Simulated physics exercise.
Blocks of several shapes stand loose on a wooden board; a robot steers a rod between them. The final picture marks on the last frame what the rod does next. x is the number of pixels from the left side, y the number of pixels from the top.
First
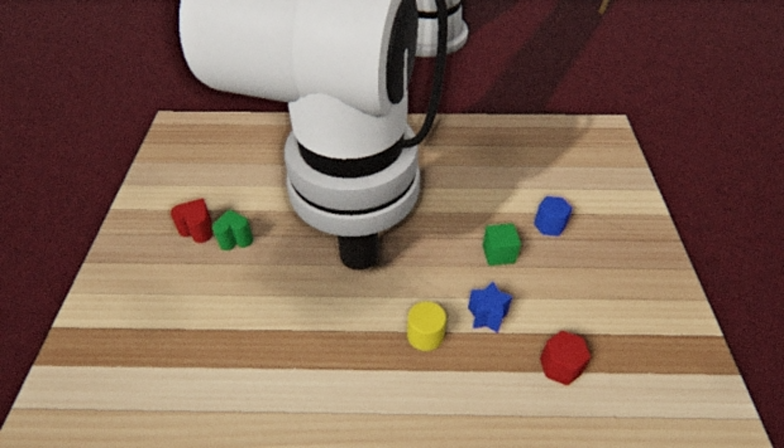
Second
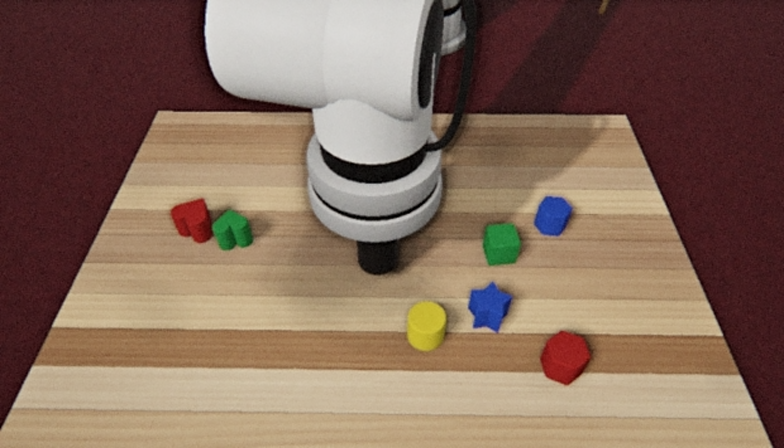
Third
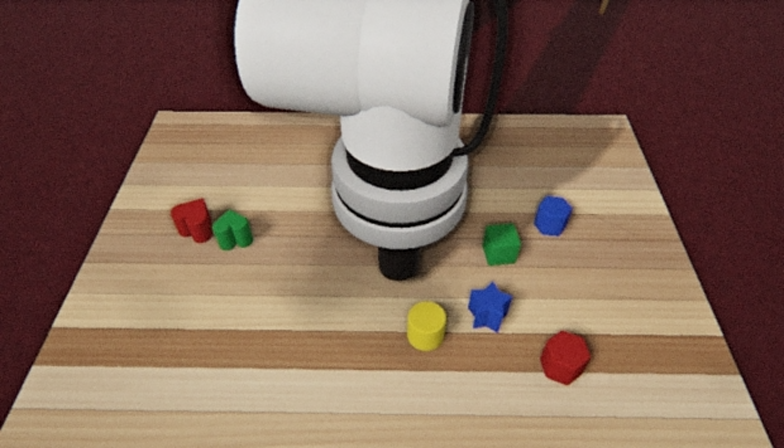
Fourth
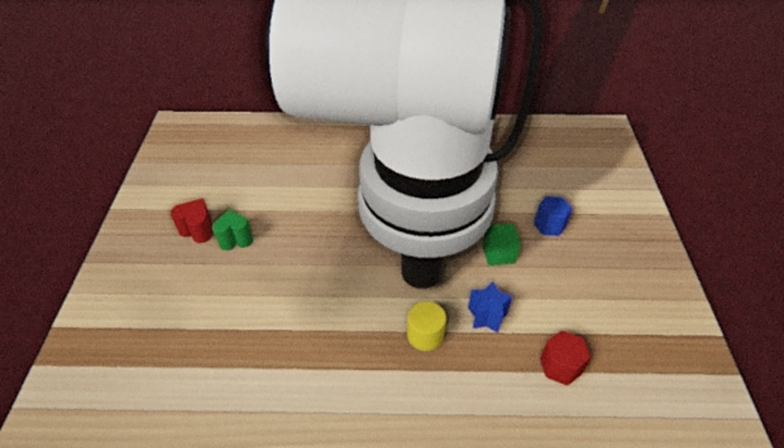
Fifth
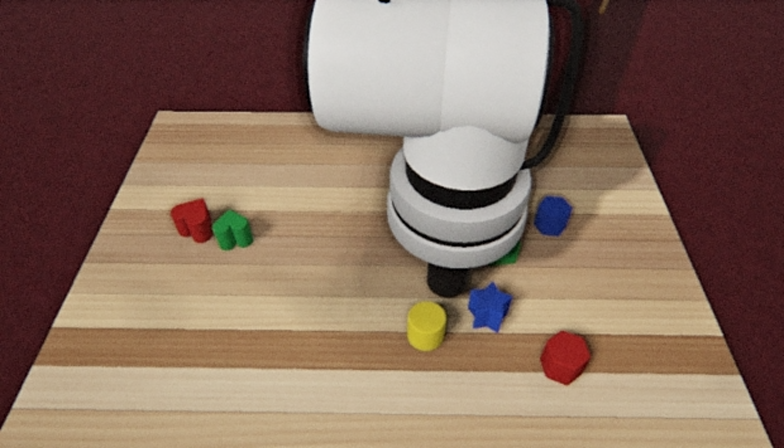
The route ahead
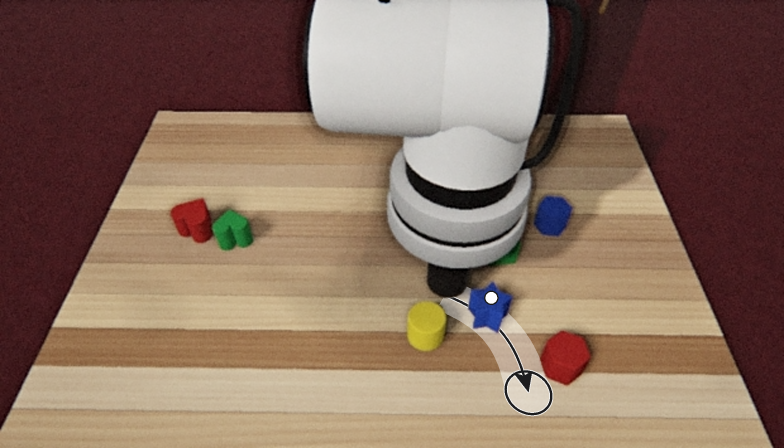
On a wooden board, a white robot arm moves its black rod rightward and slightly nearer among colourful blocks that stay still.
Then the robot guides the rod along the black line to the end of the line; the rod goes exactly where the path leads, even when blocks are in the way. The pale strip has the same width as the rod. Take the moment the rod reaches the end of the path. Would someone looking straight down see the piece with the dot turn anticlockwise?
My answer is yes.
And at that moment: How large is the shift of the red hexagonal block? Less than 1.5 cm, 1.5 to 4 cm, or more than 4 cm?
It gets moved 1.5 to 4 cm.
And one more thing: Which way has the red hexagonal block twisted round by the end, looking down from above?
Direction: Clockwise.
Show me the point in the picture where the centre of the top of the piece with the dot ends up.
At roughly (560, 338).
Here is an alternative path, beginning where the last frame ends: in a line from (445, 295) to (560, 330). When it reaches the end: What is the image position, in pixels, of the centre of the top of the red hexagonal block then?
It is going to be at (593, 376).
The line goes from (445, 295) over (484, 316) and (513, 349) to (528, 392); the dot is on the blue star block.
What follows on the original path. One third of the way, rod at (487, 303); blue star block at (529, 316).
Two thirds of the way, rod at (517, 337); blue star block at (557, 332), turned 65° anticlockwise; red hexagonal block at (590, 356), turned 30° clockwise.
At the end, rod at (533, 381); yellow cylinder unmoved; blue star block at (560, 338), turned 95° anticlockwise; red hexagonal block at (601, 359), turned 30° clockwise.
